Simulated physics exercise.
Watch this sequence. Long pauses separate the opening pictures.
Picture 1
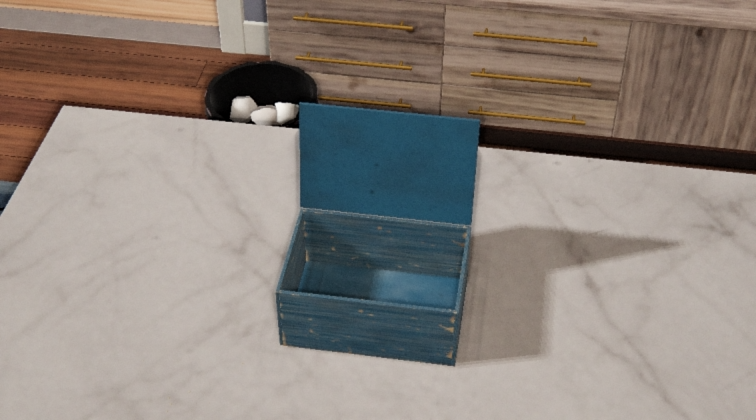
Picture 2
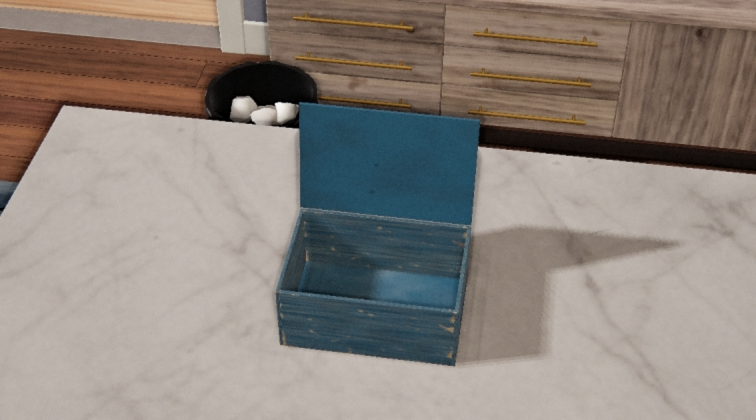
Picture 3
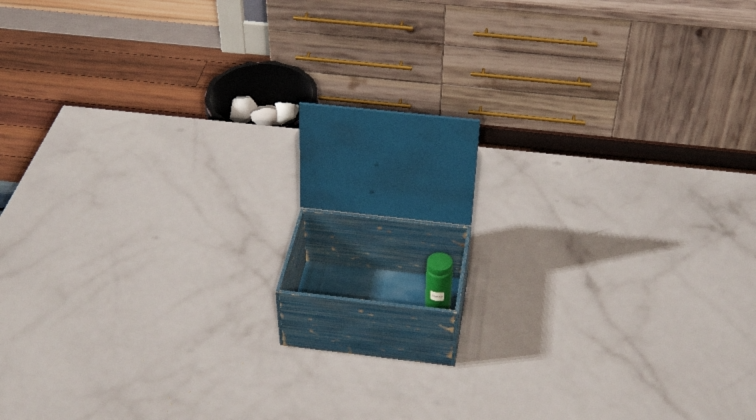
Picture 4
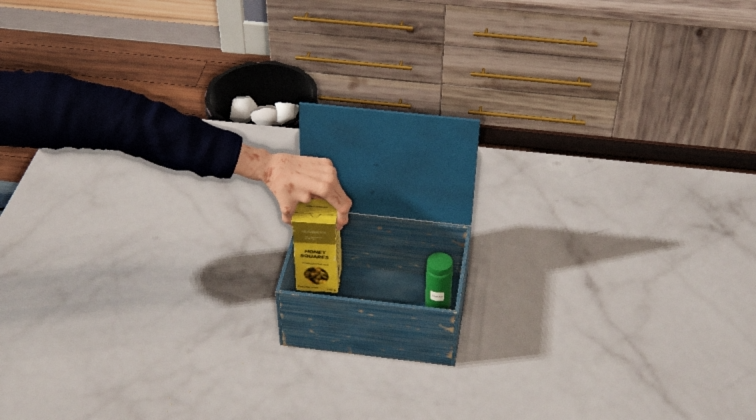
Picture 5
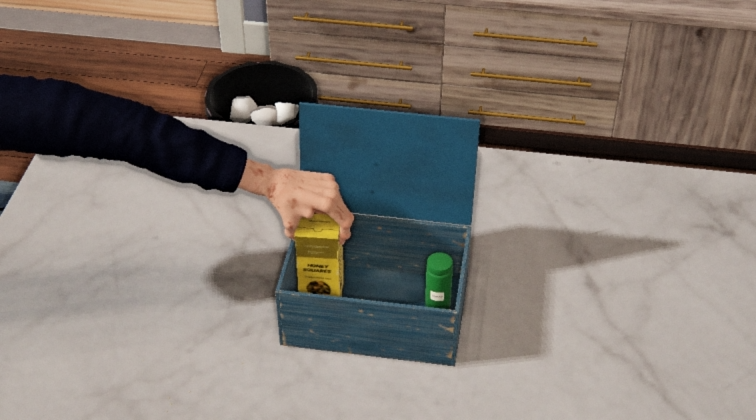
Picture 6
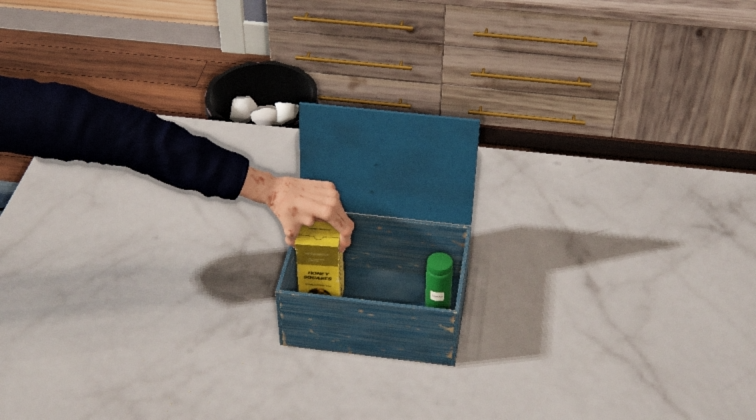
A pale marble countertop in a kitchen is seen from above at an angle by a still camera, with wood-fronted drawers with gold handles behind it. An open, empty blue wooden box stands at the centre, its lid upright, near a black bowl of white pieces beyond the counter. A green shaker appears in the box's right side, then a dark-sleeved arm from the left lowers a yellow carton slightly into the left side, still gripping it.
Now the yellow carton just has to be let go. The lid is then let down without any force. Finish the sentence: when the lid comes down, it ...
... cannot close.
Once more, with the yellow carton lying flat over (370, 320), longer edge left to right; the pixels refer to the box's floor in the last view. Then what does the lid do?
Result: Lid drops fully.
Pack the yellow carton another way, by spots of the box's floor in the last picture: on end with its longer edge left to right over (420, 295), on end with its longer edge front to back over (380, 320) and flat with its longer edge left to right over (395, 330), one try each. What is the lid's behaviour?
Shut; open; shut.
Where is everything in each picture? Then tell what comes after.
In the first frame, the last thing is not in view yet.
In the second frame, the last thing is not in view yet.
In the third frame, the last thing is not in view yet; green shaker (439, 283).
In the fourth frame, coming down; yellow carton (318, 246); green shaker (439, 283).
In the fifth frame, coming down; yellow carton (320, 260); green shaker (439, 283).
In the sixth frame, put in, still held; yellow carton (321, 268); green shaker (439, 283).
Then, 1.30 s later than the last frame, lid 78° above the rim.
Then, 1.80 s later than the last frame, lid 45° above the rim.
When it is over, lid 30° above the rim; both as before. End places, in pixels of the last picture, yellow carton near (321, 269).
